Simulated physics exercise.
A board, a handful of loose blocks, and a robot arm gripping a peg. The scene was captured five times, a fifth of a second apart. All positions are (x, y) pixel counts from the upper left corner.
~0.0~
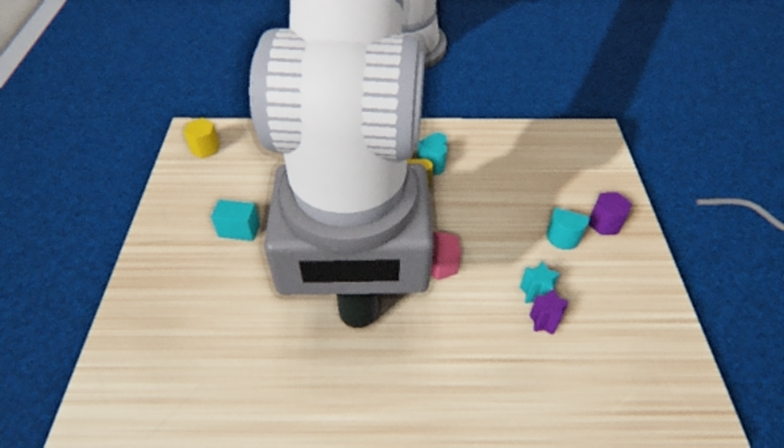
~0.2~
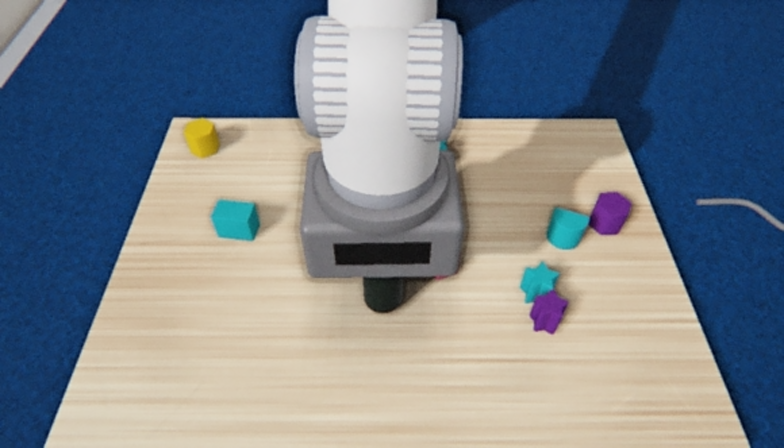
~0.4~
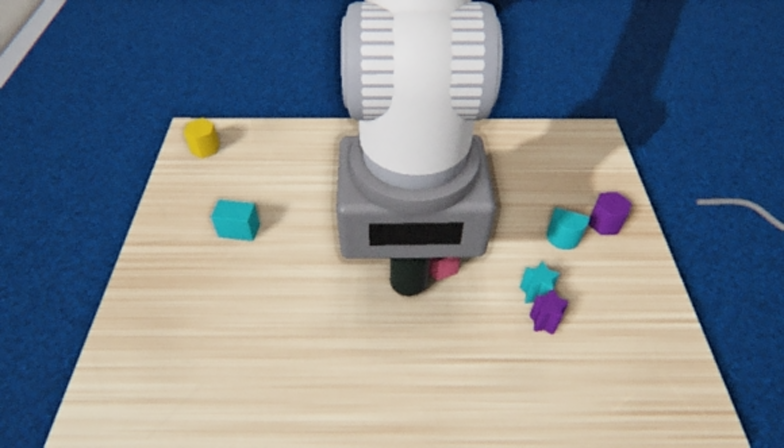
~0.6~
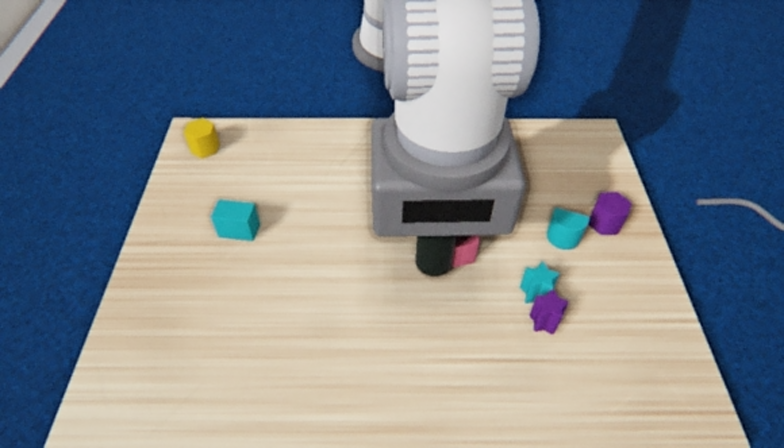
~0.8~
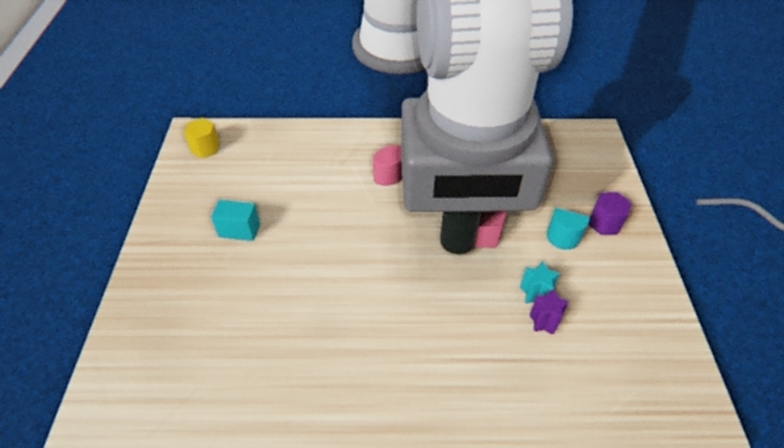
Robot arm sliding a dark peg rightward and toward the table's far side, pushing a pink block along among scattered coloured blocks.
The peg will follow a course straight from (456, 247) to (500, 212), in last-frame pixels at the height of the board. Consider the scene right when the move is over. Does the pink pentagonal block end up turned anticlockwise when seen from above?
No, that is not how it ends up.
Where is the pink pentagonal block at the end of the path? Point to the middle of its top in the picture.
It will likely be found at (537, 186).
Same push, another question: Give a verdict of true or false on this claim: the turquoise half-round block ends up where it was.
The claim holds.
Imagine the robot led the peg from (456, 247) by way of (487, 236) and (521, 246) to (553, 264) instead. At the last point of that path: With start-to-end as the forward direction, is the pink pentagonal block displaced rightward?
No.
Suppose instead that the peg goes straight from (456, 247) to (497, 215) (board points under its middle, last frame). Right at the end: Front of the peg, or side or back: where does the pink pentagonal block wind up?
Most likely the pink pentagonal block stays ahead.
On the path given first. Halfway along, peg (481, 222); pink pentagonal block (514, 199).
At the end, peg (502, 206); pink pentagonal block (537, 186), turned 20° clockwise; turquoise half-round block still.
